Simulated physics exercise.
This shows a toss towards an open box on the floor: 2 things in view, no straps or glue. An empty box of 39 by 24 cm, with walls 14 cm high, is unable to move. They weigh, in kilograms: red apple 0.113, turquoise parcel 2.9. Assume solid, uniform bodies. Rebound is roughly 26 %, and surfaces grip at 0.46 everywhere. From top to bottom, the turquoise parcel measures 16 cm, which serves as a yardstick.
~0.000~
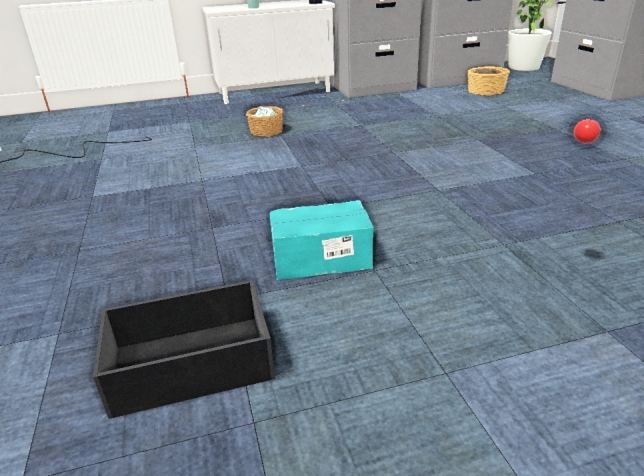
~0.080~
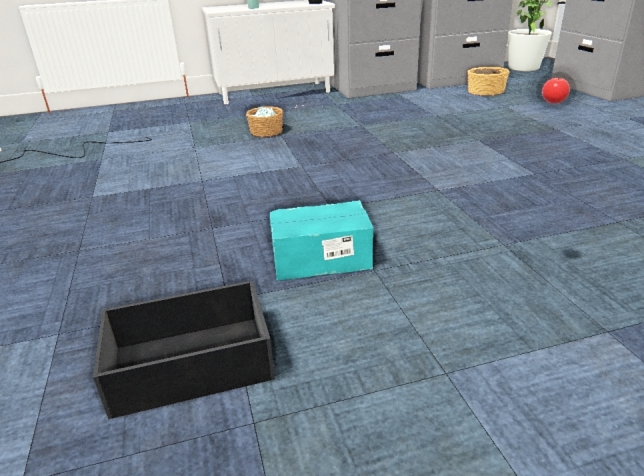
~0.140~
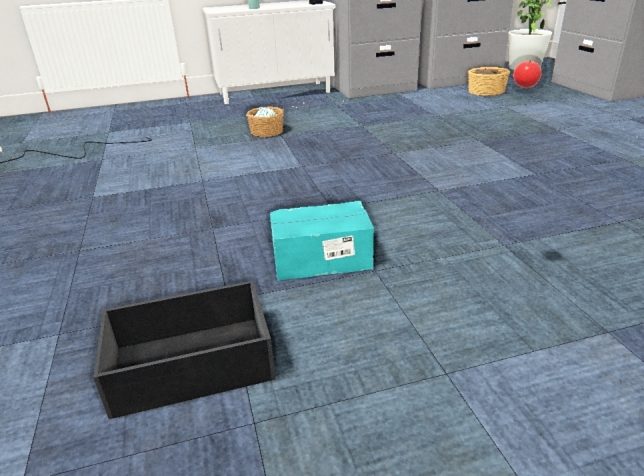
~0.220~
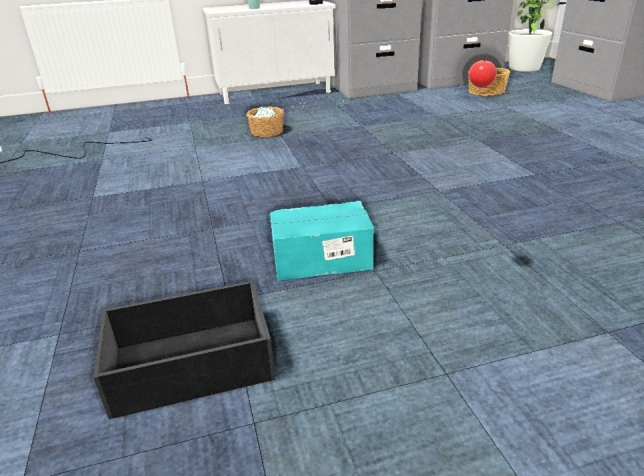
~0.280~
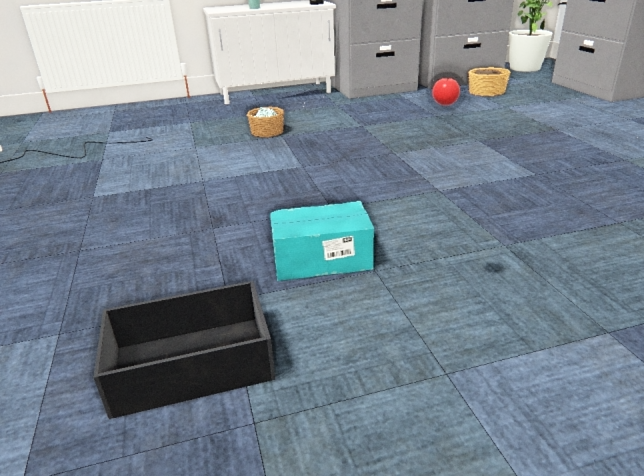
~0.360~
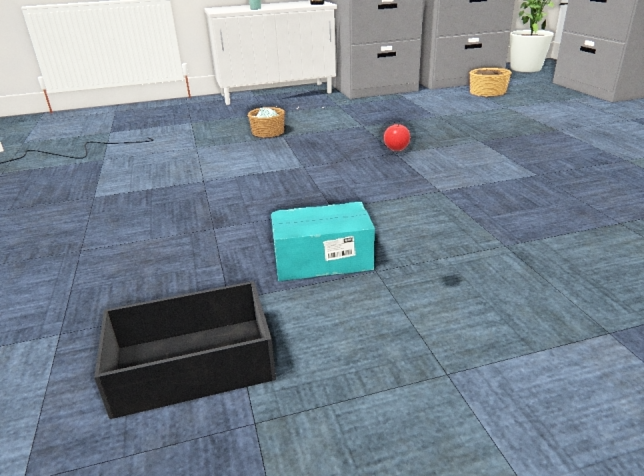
On a blue carpeted office floor, a red apple arcs leftward through the air while a turquoise parcel and open black box stay still.
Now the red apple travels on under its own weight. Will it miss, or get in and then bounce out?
Pretty sure the box does not retain it.
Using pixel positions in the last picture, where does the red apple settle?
Close to (311, 320).
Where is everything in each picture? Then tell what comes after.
In the first picture, 114 cm from the box's middle; red apple (587, 131); turquoise parcel (320, 239).
In the second picture, 102 cm from the box's middle; red apple (556, 91); turquoise parcel (320, 239).
In the third picture, 92 cm from the box's middle; red apple (528, 74); turquoise parcel (321, 240).
In the fourth picture, 80 cm from the box's middle; red apple (483, 74); turquoise parcel (321, 240).
In the fifth picture, 71 cm from the box's middle; red apple (446, 92); turquoise parcel (321, 240).
In the sixth picture, 58 cm from the box's middle; red apple (397, 138); turquoise parcel (322, 240).
Around 0.56 s, apple outside, 28 cm from the box's middle; red apple near (288, 327).
Around 0.66 s, apple outside, 26 cm from the box's middle; red apple near (280, 318).
Finally (2.2 s), apple outside, 34 cm from the box's middle; turquoise parcel still in place (within 10 cm). Final places as that camera would see them, red apple near (311, 320).
